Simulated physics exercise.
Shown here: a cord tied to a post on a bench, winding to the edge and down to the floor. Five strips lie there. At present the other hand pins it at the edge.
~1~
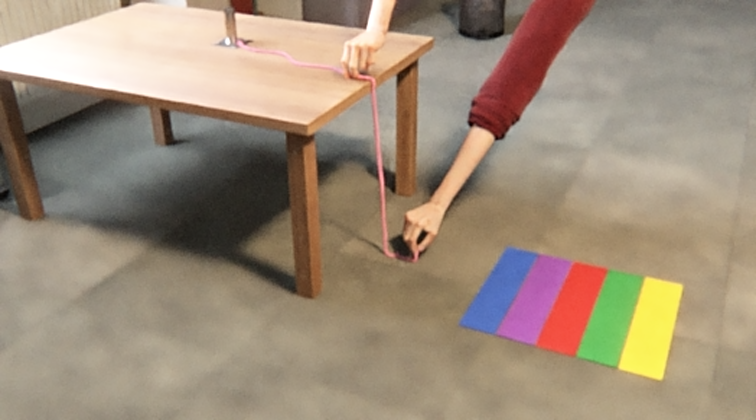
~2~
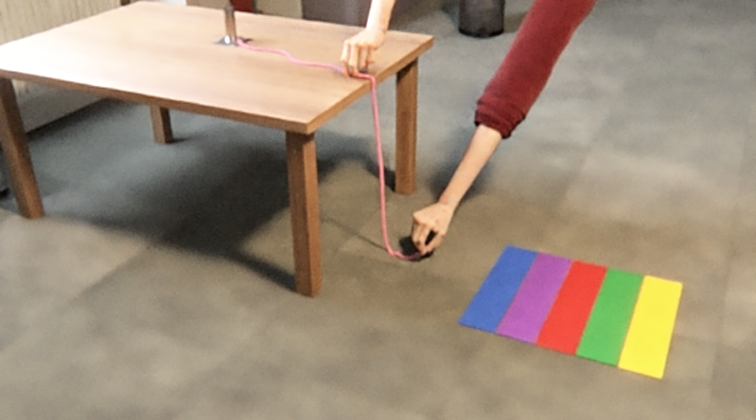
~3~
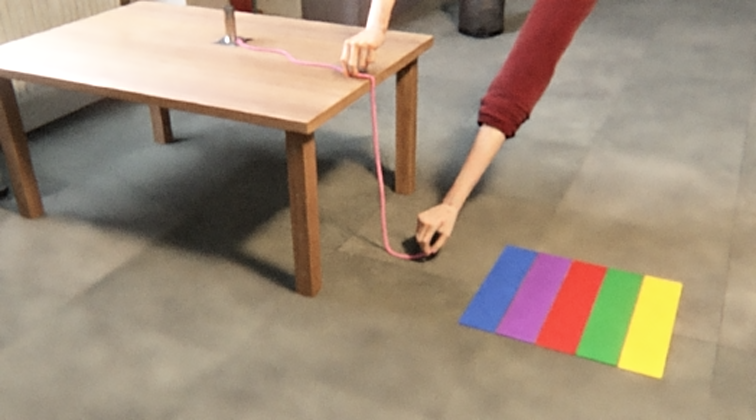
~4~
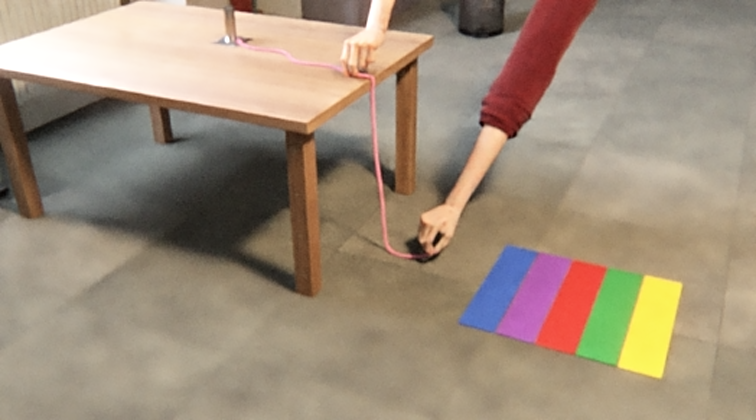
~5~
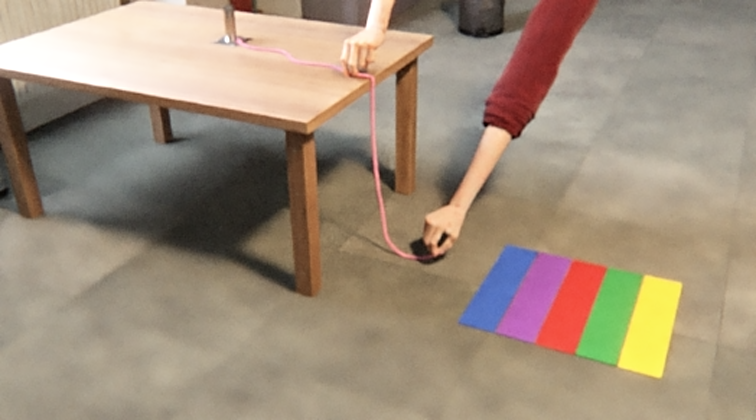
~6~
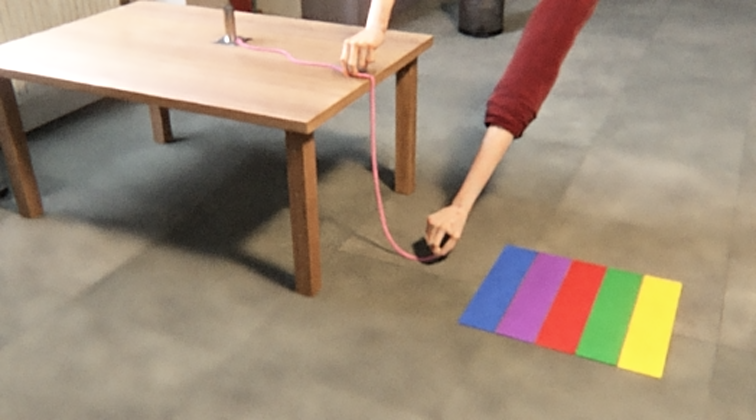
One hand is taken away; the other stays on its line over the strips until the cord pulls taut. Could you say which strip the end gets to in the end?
It gets to the purple strip.
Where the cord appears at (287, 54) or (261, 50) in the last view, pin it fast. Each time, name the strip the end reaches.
With the first choice you'd get purple, with the second purple.
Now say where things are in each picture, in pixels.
In the first picture, end (417, 250); blue (486, 313); purple (523, 323); red (562, 333); green (603, 344); yellow (645, 355).
In the second picture, end (426, 250); cord through (251, 48) (294, 61) (345, 72) (376, 118) (382, 184) (386, 240).
In the third picture, end (430, 251).
In the fourth picture, end (433, 252); cord through (251, 48) (293, 61) (345, 72) (373, 117) (380, 183) (385, 239).
In the fifth picture, end (437, 253).
In the sixth picture, end (440, 253); cord through (251, 48) (293, 60) (344, 71) (372, 117) (376, 182) (390, 240).
Soon after, end near (465, 259); short of the strips.
Then, end near (512, 271); over blue.
At full stretch, end near (541, 277); over purple. The purple one.
